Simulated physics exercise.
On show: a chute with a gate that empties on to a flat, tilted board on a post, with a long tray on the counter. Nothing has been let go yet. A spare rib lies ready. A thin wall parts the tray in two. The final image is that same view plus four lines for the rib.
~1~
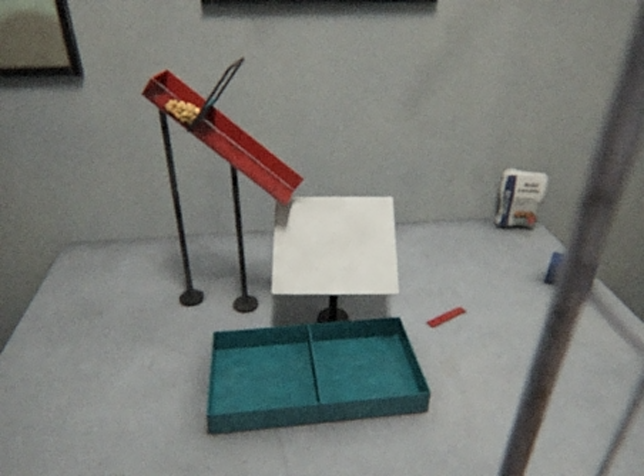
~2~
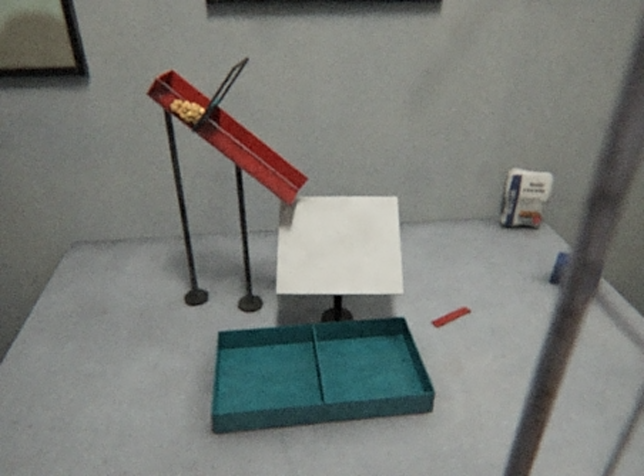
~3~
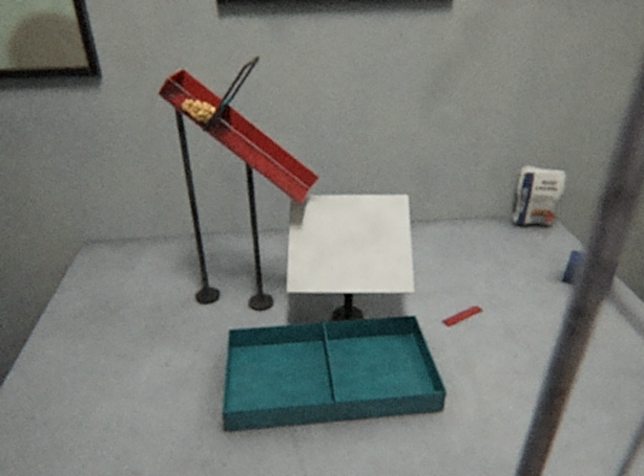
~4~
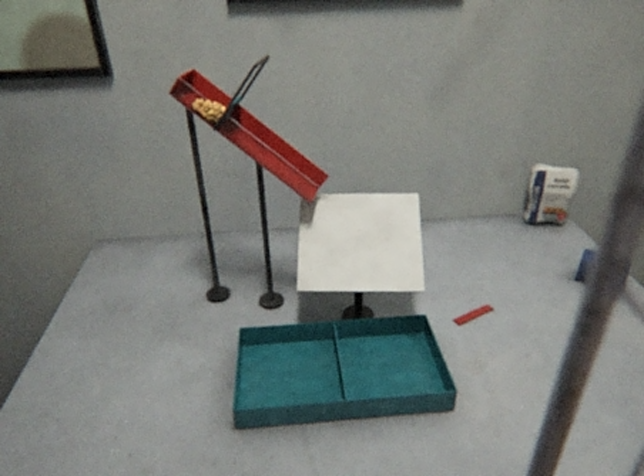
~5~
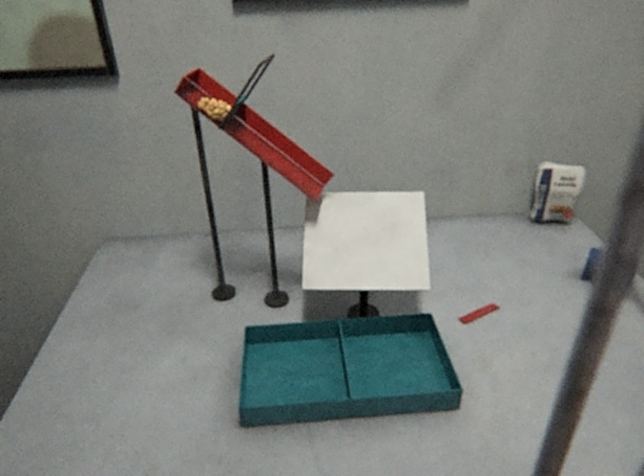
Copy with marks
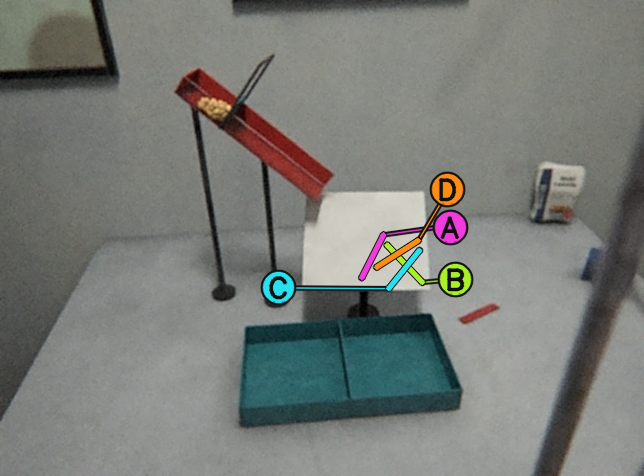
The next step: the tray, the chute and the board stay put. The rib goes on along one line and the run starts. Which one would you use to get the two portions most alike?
The best line is A.
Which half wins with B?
Right.
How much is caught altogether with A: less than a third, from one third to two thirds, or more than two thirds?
More than two thirds.
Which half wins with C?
Right.
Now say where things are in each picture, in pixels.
Load behind the gate at (187, 113), dried chickpeas; lip of the chute at (289, 199), sloping fairly steeply, in the first frame.
Middle of the board at (339, 243), tilted fairly steeply; middle of its low edge at (340, 294); of its high edge at (339, 197), in the second frame.
Front corners of the tray at (223, 412) and (446, 391); front end of its middle wall at (337, 401); gate still shut at (224, 104), in the third frame.
Middle of the load at (213, 112); lip at (315, 196), in the fourth frame.
Middle of the load at (219, 110); lip at (320, 195), in the fifth frame.
On the marked copy, line A from (383, 234) to (361, 277); line B from (387, 244) to (422, 282); line C from (419, 250) to (388, 288); line D from (418, 240) to (376, 267).
For line A, of what is caught, about two thirds in the left half, about a third in the right.
For line B, of what is caught, a stray few in the left half, nearly all in the right.
For line C, of what is caught, a stray few in the left half, nearly all in the right.
For line D, of what is caught, a small part in the left half, most in the right.
